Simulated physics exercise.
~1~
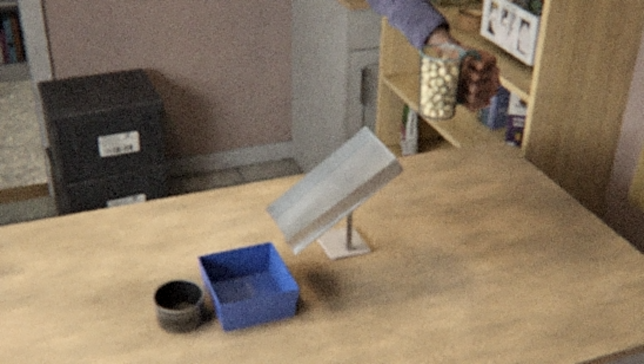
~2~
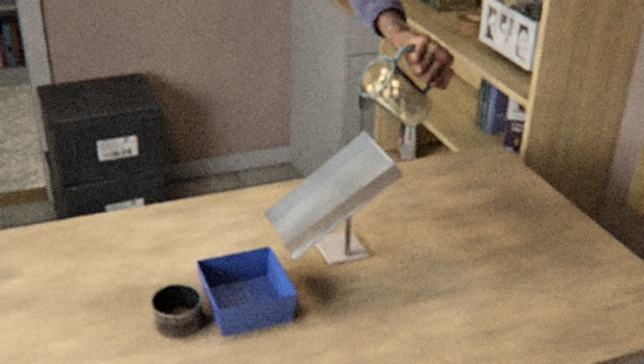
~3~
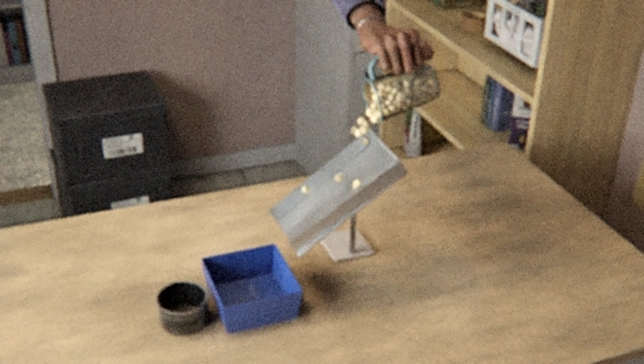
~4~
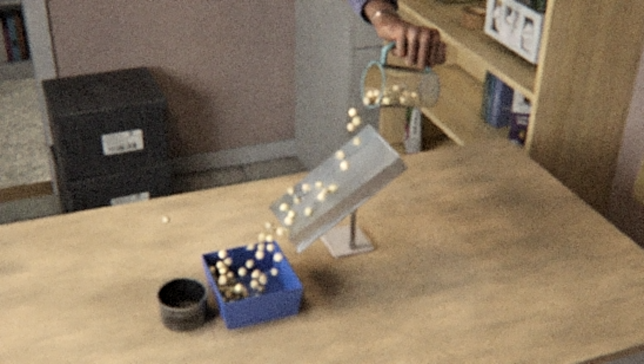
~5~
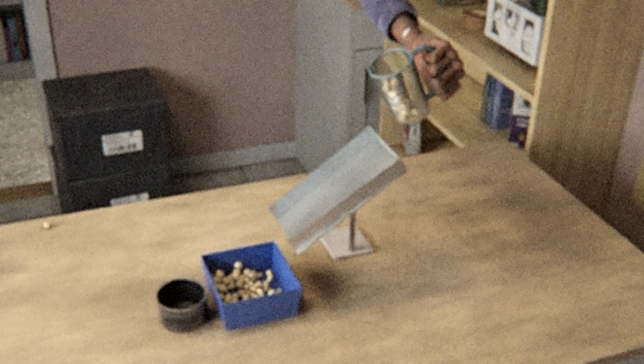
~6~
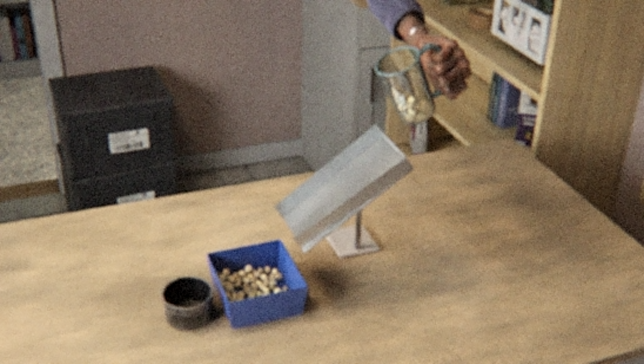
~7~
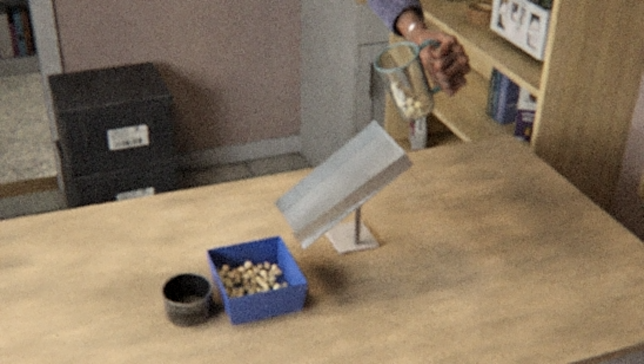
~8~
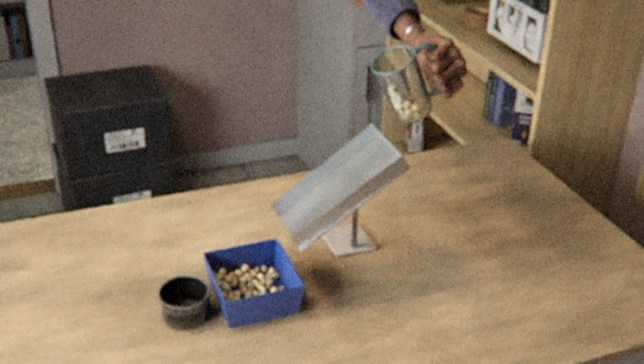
The clip shows a hand tilting a clear jug of macadamia nuts above a sloped board on a wooden table, sending many rolling down left into a blue tin beside a black dish, before the jug tips back, still holding some nuts.
